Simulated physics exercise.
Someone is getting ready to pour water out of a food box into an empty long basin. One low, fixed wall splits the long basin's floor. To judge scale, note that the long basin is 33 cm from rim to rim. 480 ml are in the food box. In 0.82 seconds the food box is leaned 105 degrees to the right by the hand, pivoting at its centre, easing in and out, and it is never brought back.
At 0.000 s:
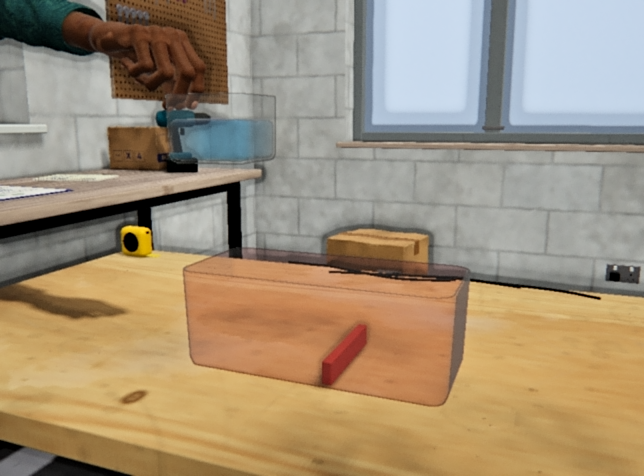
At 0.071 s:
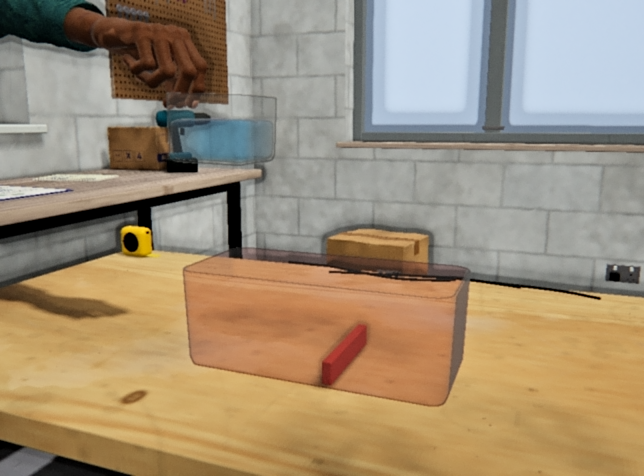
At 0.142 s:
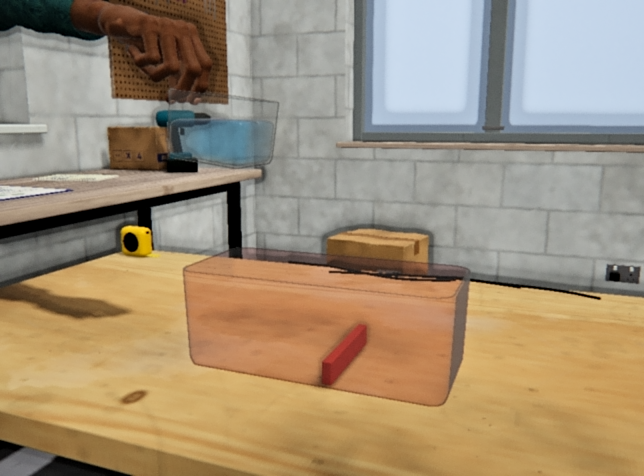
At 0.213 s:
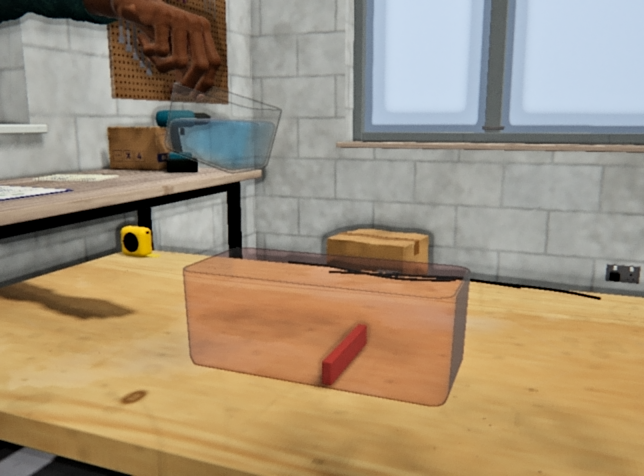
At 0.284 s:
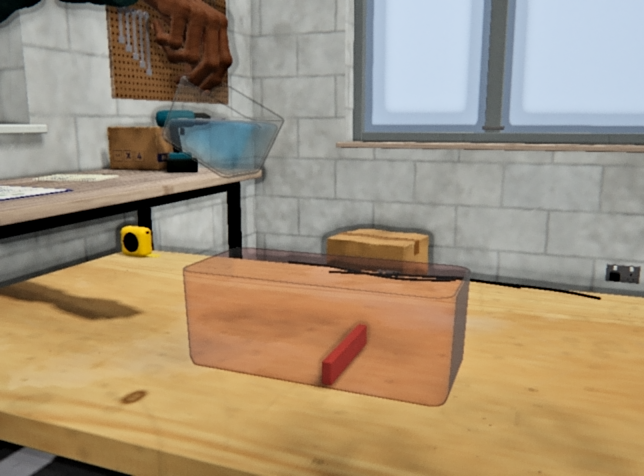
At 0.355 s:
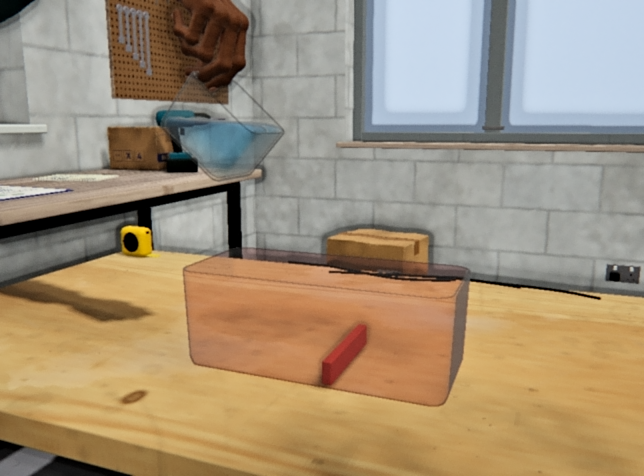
A clear food box holding blue water leans slowly to the right under a brown hand in a teal sleeve, in a grey-block workshop seen from a fixed view across a wooden bench. An empty long basin, see-through and orange-tinted, sits in front with a red bar, near a yellow tape measure and cardboard box. The lean steepens while the water stays nearly level and the hand shifts right.
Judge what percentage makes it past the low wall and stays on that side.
Some 10 per cent makes it over and stays.
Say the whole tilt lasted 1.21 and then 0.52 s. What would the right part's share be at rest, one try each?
Result: 10 per cent, then 15 per cent.
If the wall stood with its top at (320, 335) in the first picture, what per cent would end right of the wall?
Then roughly 55 per cent would end up there.
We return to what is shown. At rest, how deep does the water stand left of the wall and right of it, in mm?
Some 16 mm on the left and 2 mm on the right.
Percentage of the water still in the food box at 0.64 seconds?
Roughly 36 per cent.
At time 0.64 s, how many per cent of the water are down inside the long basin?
Fraction in basin: Approx. 20%.
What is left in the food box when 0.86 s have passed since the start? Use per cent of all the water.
Some 10 per cent.
After 0.64 s the tilt is 94° and 36 per cent is still to pour, 20 is left of the wall and 0 right of it.
After 0.86 s the tilt is 105° and 10 per cent is still to pour, 73 is left of the wall and 3 right of it.
After 1.08 s the tilt is 105° and 1 per cent is still to pour, 85 is left of the wall and 9 right of it.
After 1.32 s the tilt is 105° and 0 per cent is still to pour, 87 is left of the wall and 10 right of it.
In the end 87 per cent lies left of the wall, 10 right of it and 2 outside.
